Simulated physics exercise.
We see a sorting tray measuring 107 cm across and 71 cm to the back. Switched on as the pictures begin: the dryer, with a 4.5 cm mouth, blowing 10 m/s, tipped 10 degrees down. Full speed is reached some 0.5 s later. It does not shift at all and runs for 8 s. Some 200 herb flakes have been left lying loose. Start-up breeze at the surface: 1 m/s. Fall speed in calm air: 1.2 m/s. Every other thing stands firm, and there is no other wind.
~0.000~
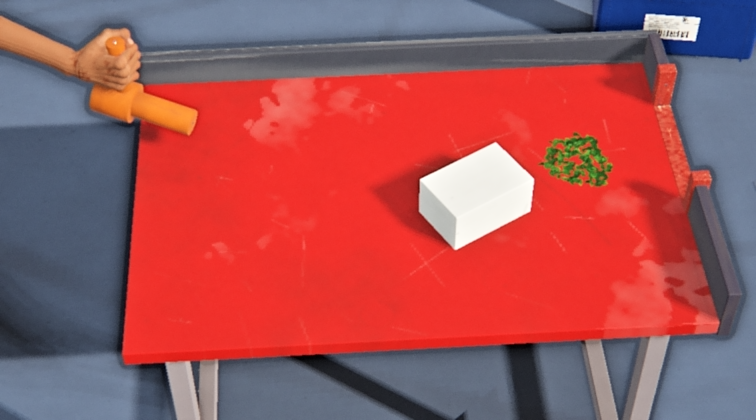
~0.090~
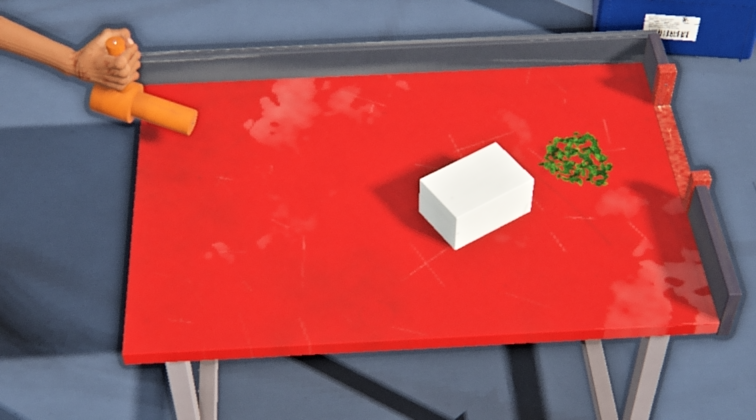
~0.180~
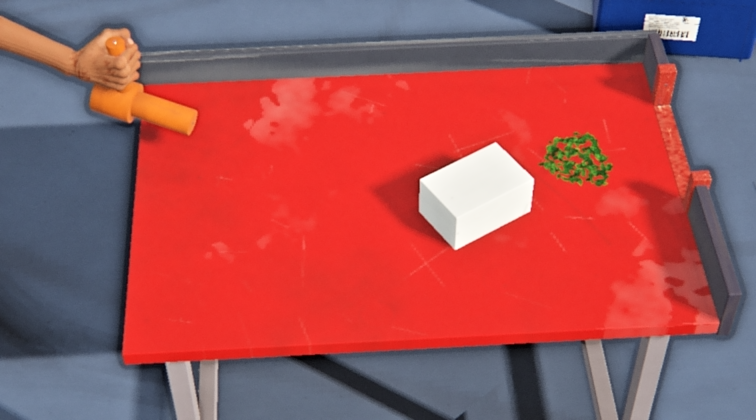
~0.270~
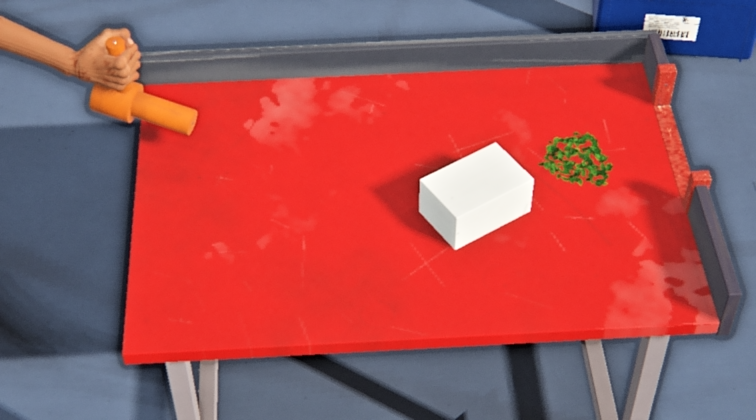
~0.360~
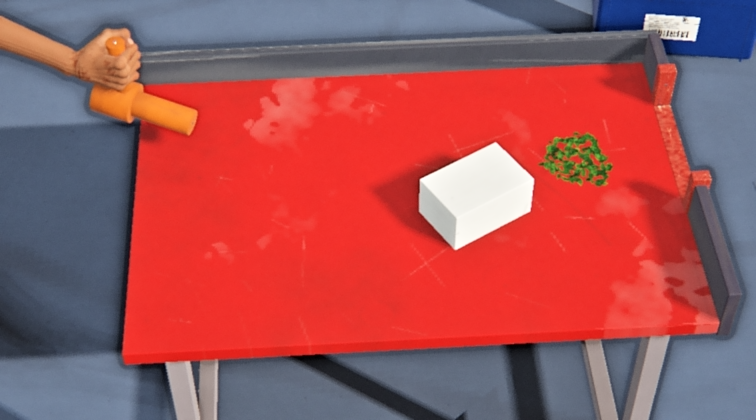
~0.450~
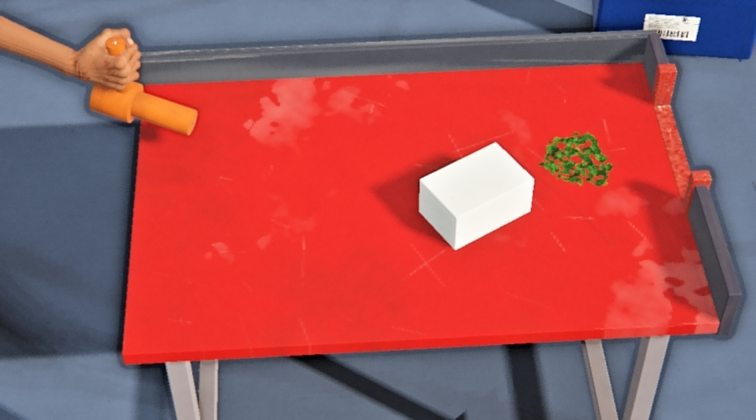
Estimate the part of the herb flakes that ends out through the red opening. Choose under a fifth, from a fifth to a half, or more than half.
Out through the red opening by then: The greater part.
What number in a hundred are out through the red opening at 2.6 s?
The share is about 80 percent.
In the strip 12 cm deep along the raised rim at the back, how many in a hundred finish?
0 %.
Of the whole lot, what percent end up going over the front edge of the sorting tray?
Roughly 0 % front.
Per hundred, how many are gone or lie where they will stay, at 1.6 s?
70 %.
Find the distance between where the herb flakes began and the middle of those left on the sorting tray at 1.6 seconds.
The middle is some 5 cm from where it began.
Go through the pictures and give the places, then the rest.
In the first frame, the middle of the herb flakes is near (582, 158), none has stirred yet and the mouth of the dryer is at (193, 123).
In the second frame, the middle of the herb flakes is near (582, 157), none has stirred yet and the red opening is centred on (670, 154).
In the third frame, the middle of the herb flakes is near (582, 157), none has stirred yet and the top of a block is at (477, 179).
In the fourth frame, the middle of the herb flakes is near (582, 157) and none has stirred yet.
In the fifth frame, the middle of the herb flakes is near (582, 157) and none has stirred yet.
In the sixth frame, the middle of the herb flakes is near (582, 157) and none has stirred yet.
After 1.6 s, 31 % are on the move or not yet settled, 76 % are out through the red opening; the middle of those still in play is near (602, 175).
After 2.6 s, 16 % are on the move or not yet settled, 83 % are out through the red opening; the middle of those still in play is near (597, 176).
After 4.4 s, 8 % are on the move or not yet settled, 89 % are out through the red opening.
After 8.0 s, at the end, 92 % are out through the red opening.
